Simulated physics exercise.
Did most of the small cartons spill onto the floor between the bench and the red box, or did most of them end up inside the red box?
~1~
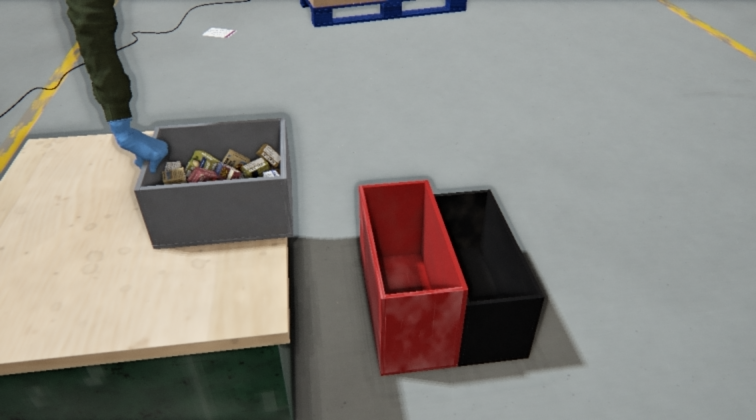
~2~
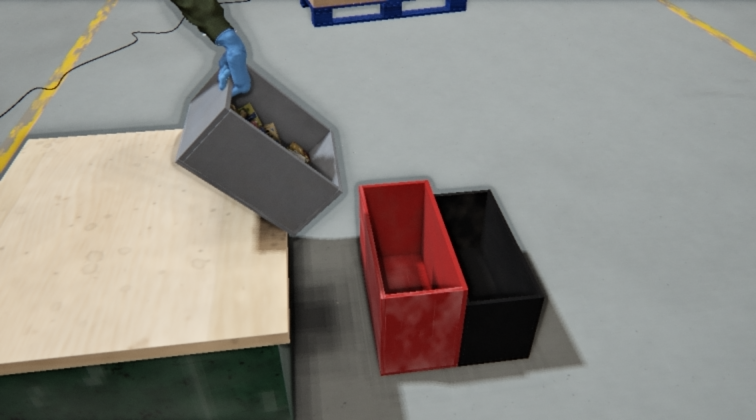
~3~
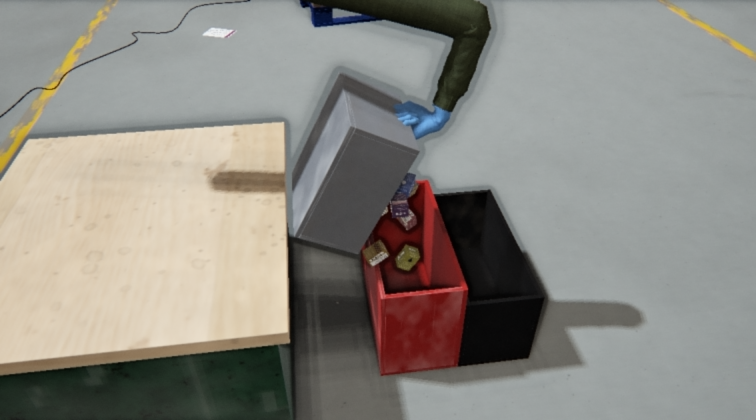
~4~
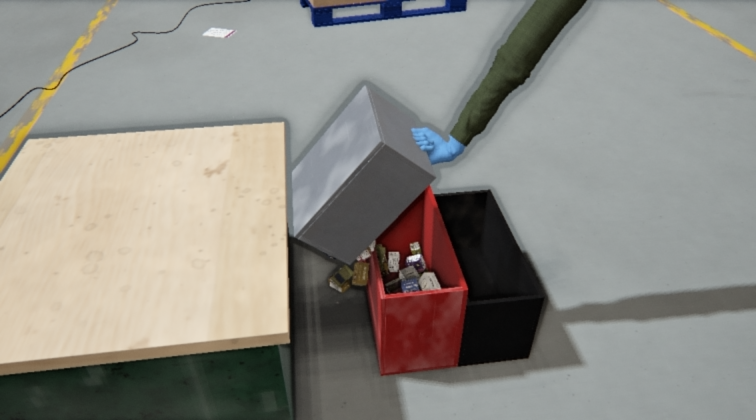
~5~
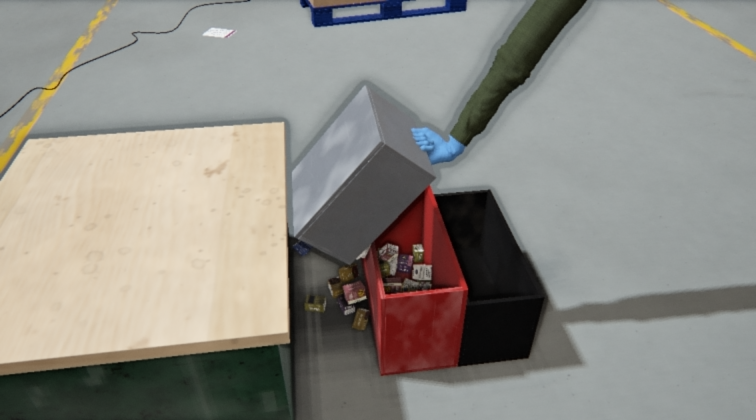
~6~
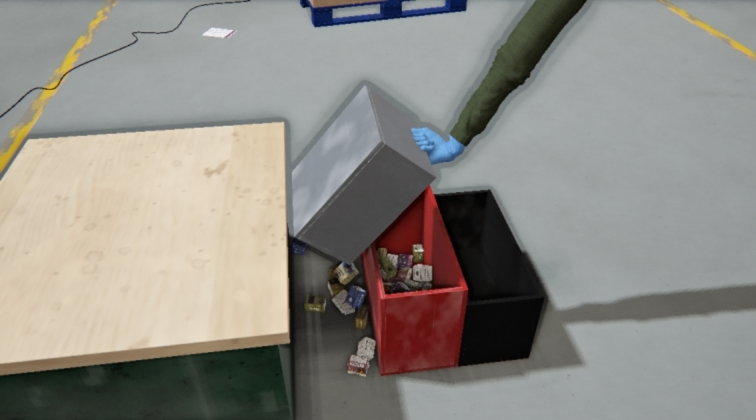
Most of the cartons ended up inside the red box, though a smaller group spilled onto the floor beside it.
A grey tote full of small cartons was lifted off the bench by a gloved hand, swung right and tipped over a red box beside a black bin. Most cartons dropped into the red box, while others spilled onto the floor beside it.
